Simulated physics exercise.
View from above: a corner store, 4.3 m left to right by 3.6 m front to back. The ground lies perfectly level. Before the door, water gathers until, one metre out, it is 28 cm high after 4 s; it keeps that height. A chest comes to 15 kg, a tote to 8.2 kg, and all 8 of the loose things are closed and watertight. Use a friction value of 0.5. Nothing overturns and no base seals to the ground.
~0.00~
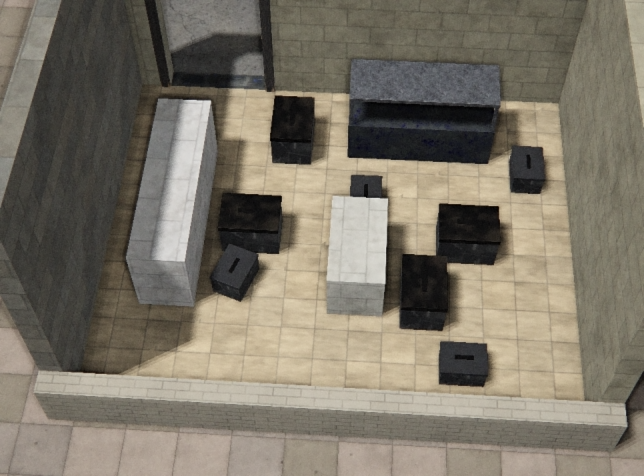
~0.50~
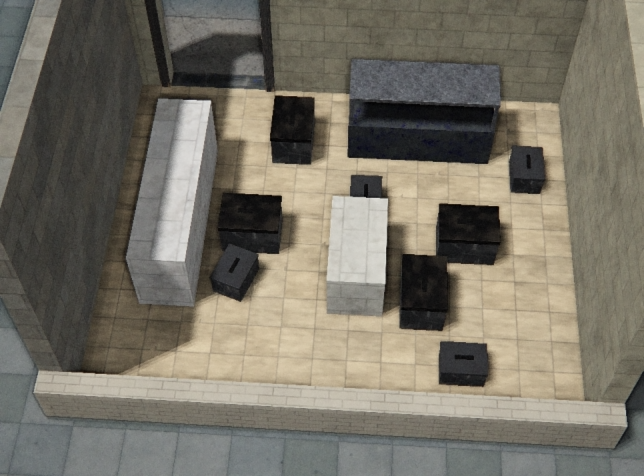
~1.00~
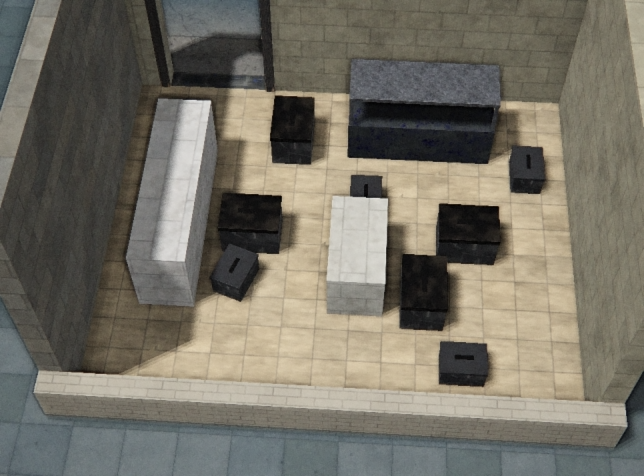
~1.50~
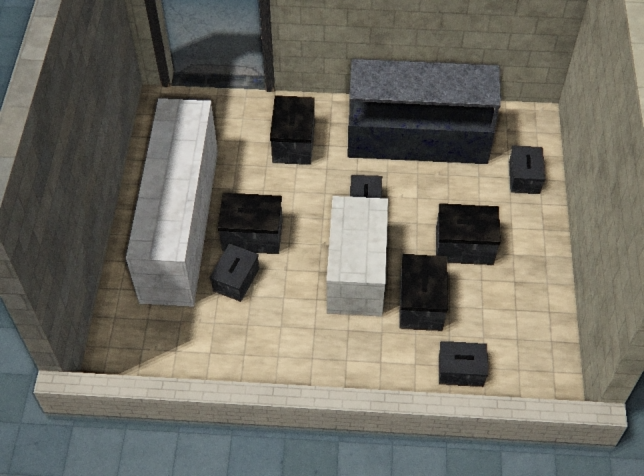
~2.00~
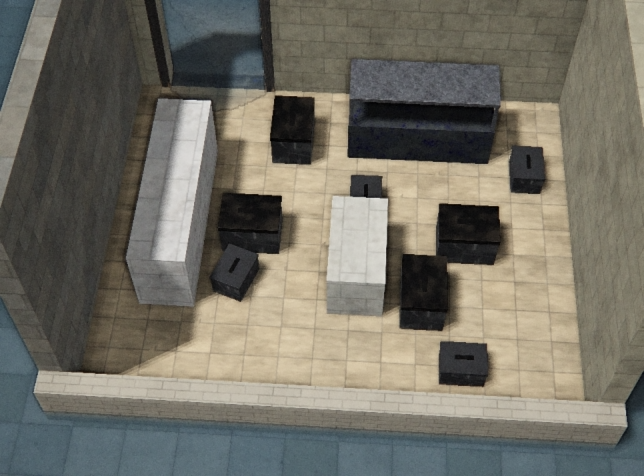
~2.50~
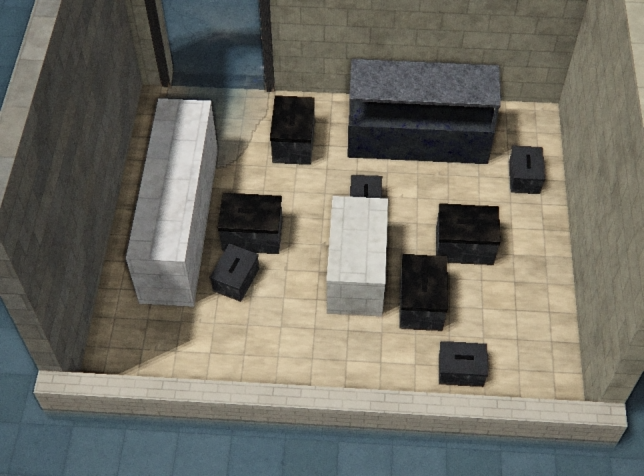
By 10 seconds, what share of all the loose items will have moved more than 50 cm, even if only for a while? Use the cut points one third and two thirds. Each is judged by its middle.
It falls from one third to two thirds.
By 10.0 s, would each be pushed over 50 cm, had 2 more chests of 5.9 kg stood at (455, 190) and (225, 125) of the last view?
First one stays within it, second one goes beyond it.
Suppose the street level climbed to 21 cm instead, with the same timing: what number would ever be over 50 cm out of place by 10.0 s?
It would come to 2 of them.
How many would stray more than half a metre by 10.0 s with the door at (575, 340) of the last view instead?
The answer would then be 6.
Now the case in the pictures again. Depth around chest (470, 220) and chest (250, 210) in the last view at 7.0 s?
Close to 4 and 14 centimetres.
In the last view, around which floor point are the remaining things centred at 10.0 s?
That lands at roughly (405, 242).
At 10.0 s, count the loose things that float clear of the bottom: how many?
Count at that moment: 5.
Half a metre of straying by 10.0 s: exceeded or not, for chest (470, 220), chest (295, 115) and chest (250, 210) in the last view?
One by one in that order: Below; below; above.
After 3.5 s 0 of 8 are over 50 cm from their spots; 0 afloat.
After 4.5 s 0 of 8 are over 50 cm from their spots; 0 afloat.
After 7.0 s 3 of 8 are over 50 cm from their spots; 2 afloat.
After 10.0 s 4 of 8 are over 50 cm from their spots, and 4 have been at some point; 5 afloat.
